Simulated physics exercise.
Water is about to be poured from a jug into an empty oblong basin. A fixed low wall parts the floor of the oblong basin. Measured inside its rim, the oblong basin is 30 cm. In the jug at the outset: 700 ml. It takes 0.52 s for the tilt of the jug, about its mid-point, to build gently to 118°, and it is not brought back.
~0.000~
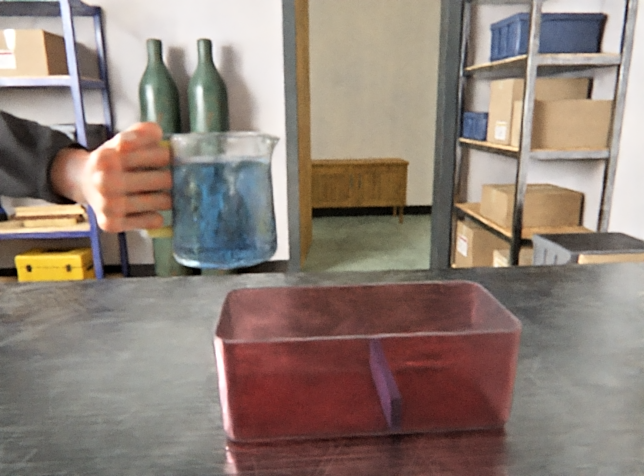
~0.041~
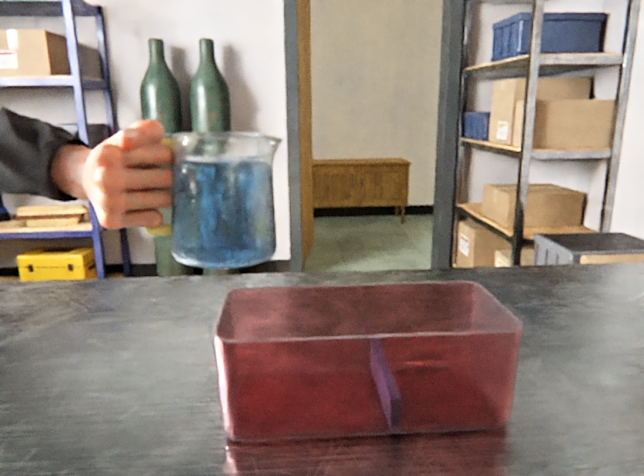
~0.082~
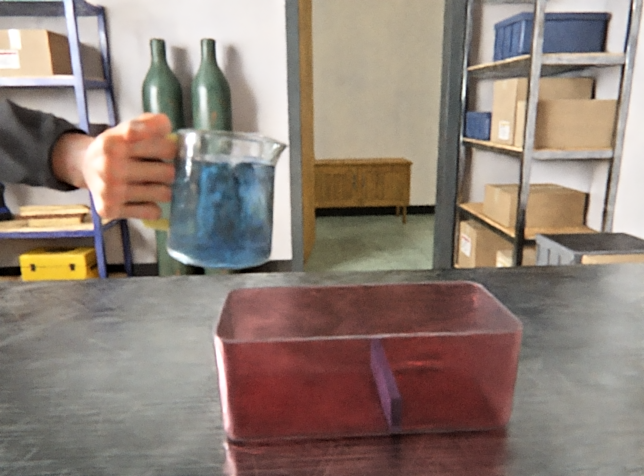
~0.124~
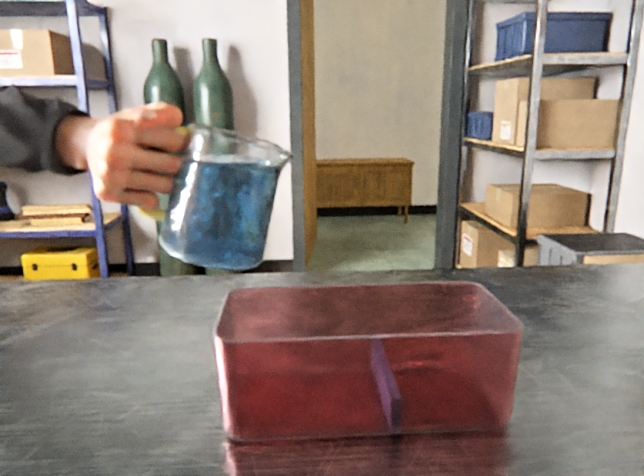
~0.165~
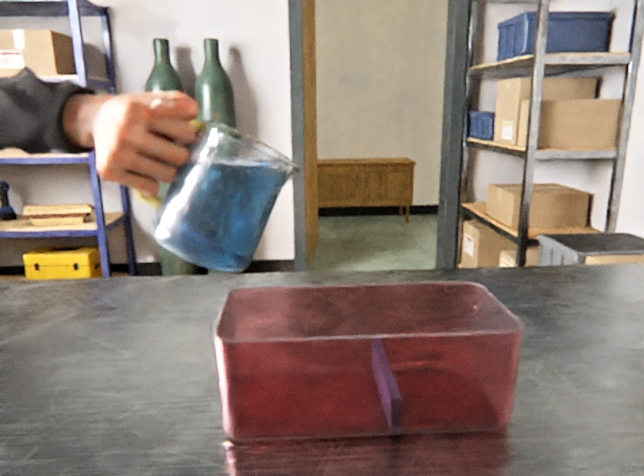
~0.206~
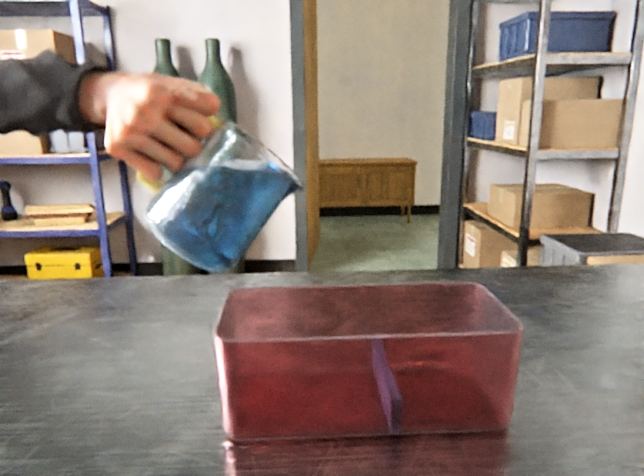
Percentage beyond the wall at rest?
10 per cent.
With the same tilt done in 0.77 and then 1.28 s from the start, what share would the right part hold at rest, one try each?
10 per cent first, 10 per cent second.
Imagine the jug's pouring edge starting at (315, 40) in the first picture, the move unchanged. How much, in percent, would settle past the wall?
60 %.
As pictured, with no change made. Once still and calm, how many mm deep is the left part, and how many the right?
Final levels - left approx 26 mm, right approx 4 mm.
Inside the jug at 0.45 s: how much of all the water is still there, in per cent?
I'd estimate some 54 % remains.
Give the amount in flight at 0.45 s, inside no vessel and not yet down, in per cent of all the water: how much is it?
Some 26 per cent, I reckon.
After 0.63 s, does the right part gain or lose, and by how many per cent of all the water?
Net gain of about 8.
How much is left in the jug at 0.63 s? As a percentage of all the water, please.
Remaining share: Approx. 10 %.
Then, 0.45 s in, the tilt is 113° and 54 per cent is still to pour, 20 is left of the wall and 0 right of it.
Then, 0.63 s in, the tilt is 118° and 11 per cent is still to pour, 73 is left of the wall and 2 right of it.
Then, 0.82 s in, the tilt is 118° and 1 per cent is still to pour, 80 is left of the wall and 6 right of it.
Then, 1.02 s in, the tilt is 118° and 0 per cent is still to pour, 84 is left of the wall and 8 right of it.
Finally, 83 per cent lies left of the wall, 10 right of it and 7 outside.
